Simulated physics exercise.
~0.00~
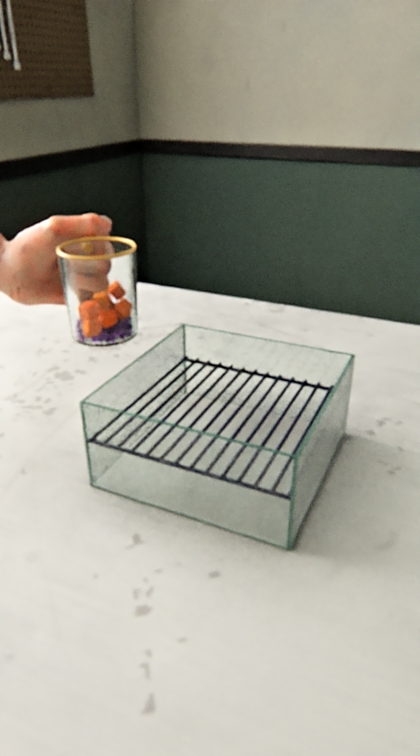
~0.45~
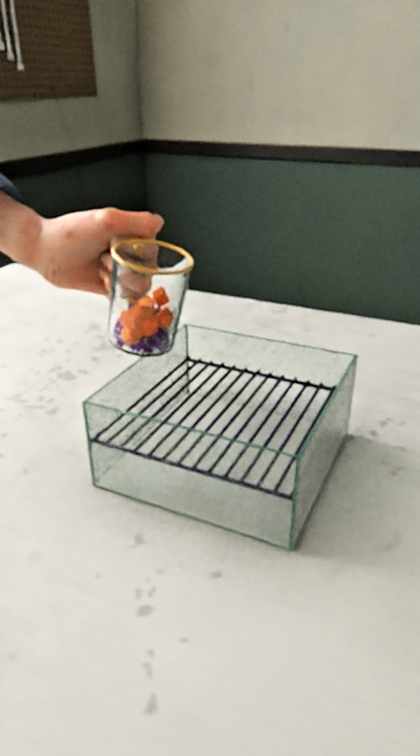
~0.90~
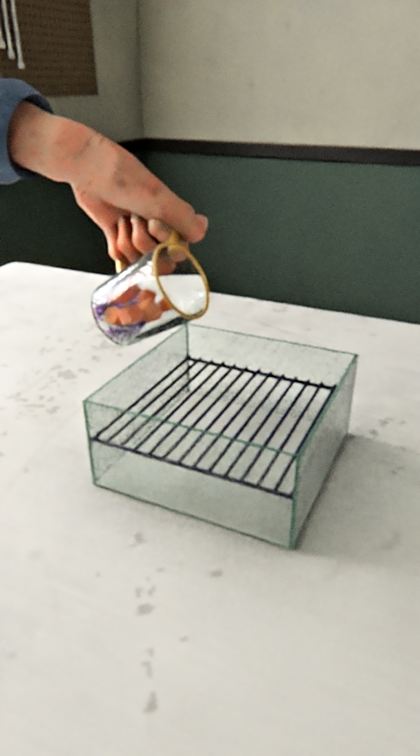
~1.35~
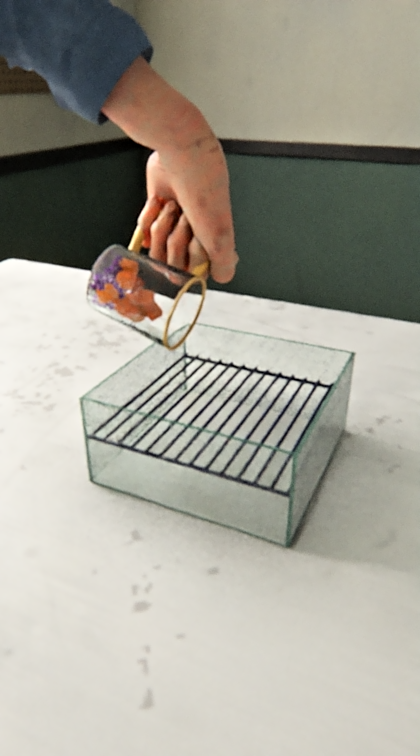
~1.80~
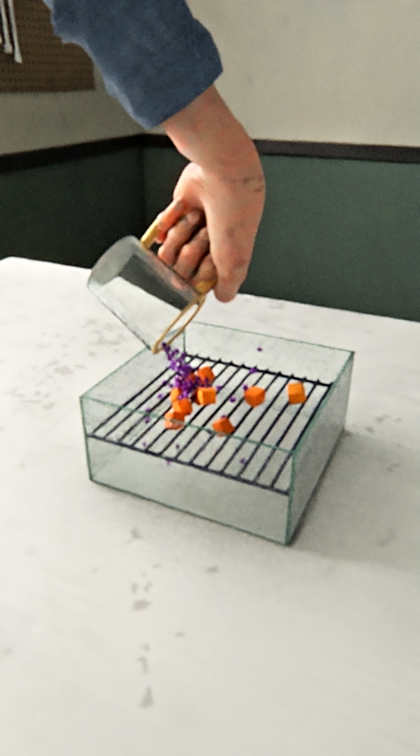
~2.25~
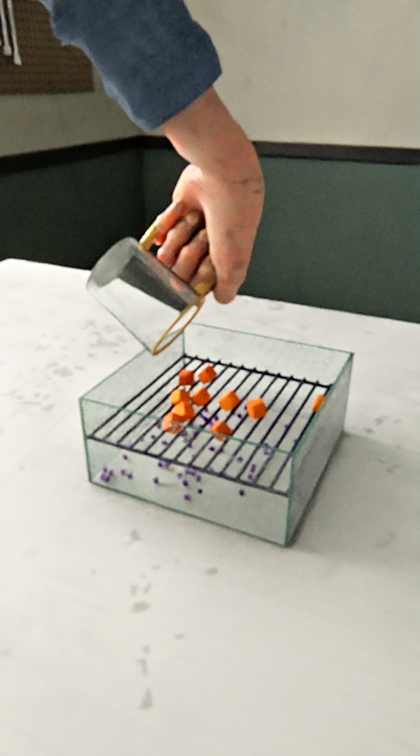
A hand holds a clear, gold-rimmed cup of small purple bits and orange cubes at the left, above a pale tabletop, seen from slightly above with a gentle camera sway. To its right sits an open glass box with a dark wire rack across it, before a green and cream wall. The hand carries the cup right, over the box, and tilts it onto its side. It tips further, and the pieces spill onto the rack. The purple bits drop between the wires and scatter below, while the orange cubes stay on top, the emptied cup still tilted overhead.
